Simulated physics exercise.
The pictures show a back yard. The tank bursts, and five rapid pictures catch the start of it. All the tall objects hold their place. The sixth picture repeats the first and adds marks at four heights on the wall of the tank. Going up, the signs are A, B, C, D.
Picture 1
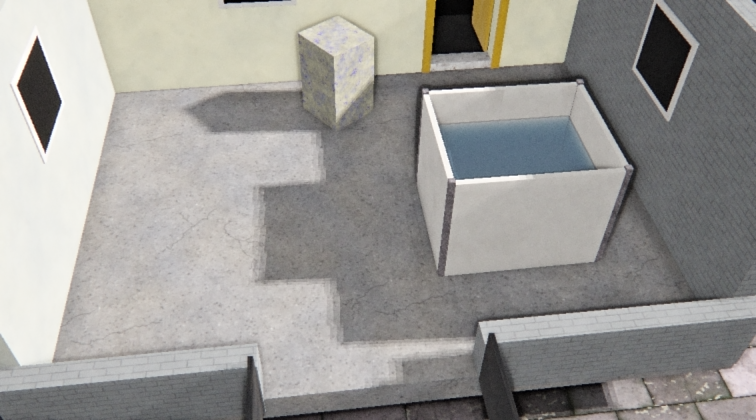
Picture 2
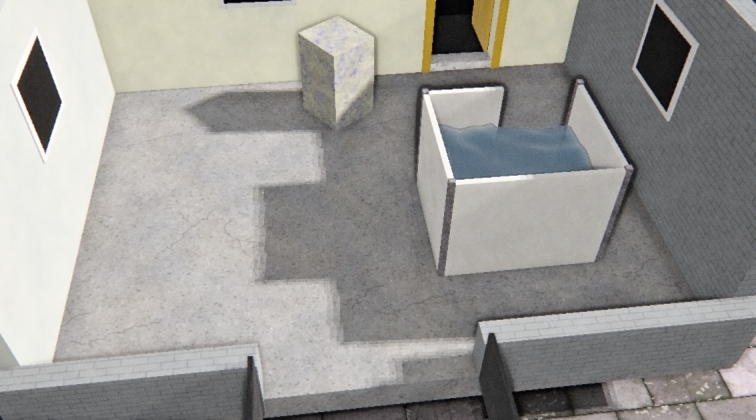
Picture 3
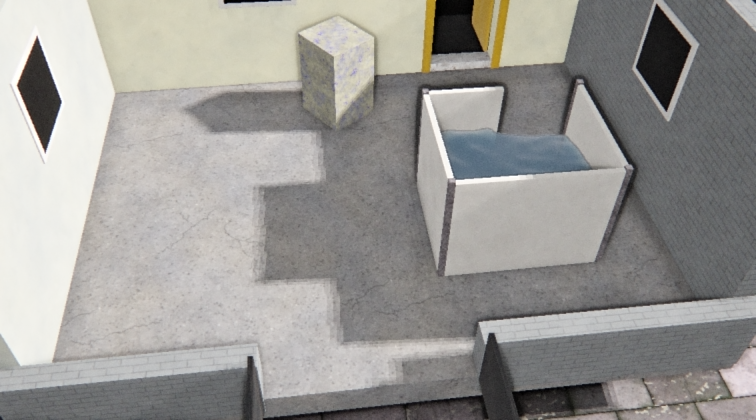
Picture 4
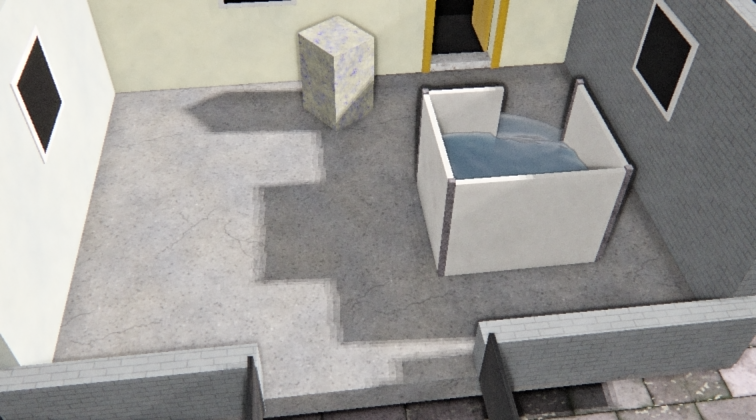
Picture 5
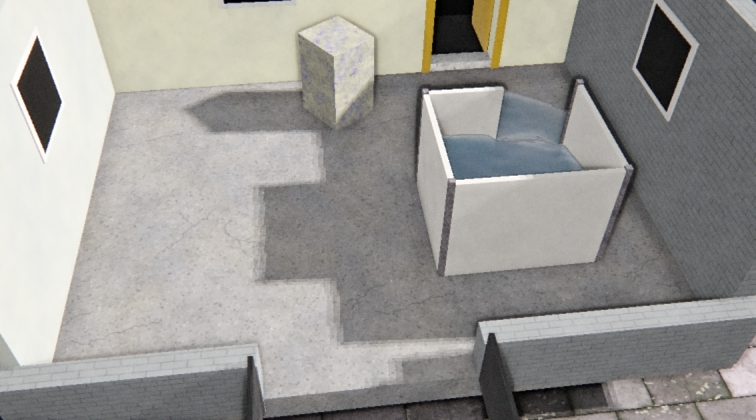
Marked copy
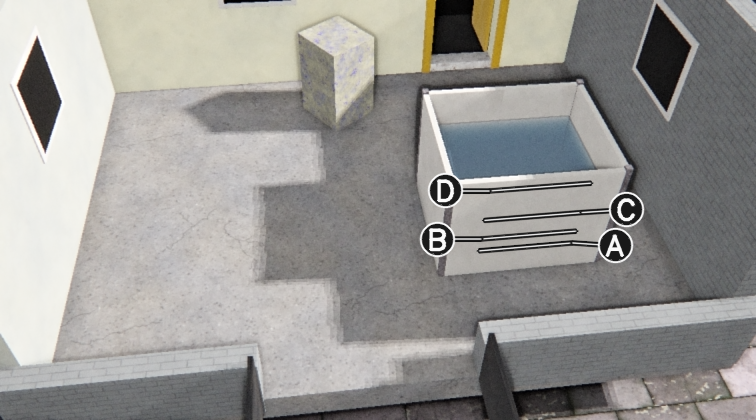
Walled back yard with a pale block, the back panel of a white tank opening and water pouring out through the gap.
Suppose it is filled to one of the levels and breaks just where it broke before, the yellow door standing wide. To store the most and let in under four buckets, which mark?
A will do.
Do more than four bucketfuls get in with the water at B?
Yes, it does.
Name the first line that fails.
B.
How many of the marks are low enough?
One of them.
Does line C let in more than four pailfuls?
Yes.
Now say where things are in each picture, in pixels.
Water in the tank at rest, its middle at (515, 159); foot of the yellow doorway at (460, 69); open gate at (370, 329), in the first picture.
Water covers 1 % of the ground, its front hidden from here, in the second picture.
Water covers 3 % of the ground, its front hidden from here, in the third picture.
Water covers 6 % of the ground, its front hidden from here, in the fourth picture.
Water covers 11 % of the ground, its front hidden from here, in the fifth picture.
On the marked copy, A at (526, 246); B at (528, 235); C at (533, 216); D at (540, 187); from the bottom up A, B, C, D.
With A, a bucket or two gets in.
With B, about 8 bucketfuls get in.
With C, dozens of bucketfuls pour in.
With D, dozens of bucketfuls pour in.
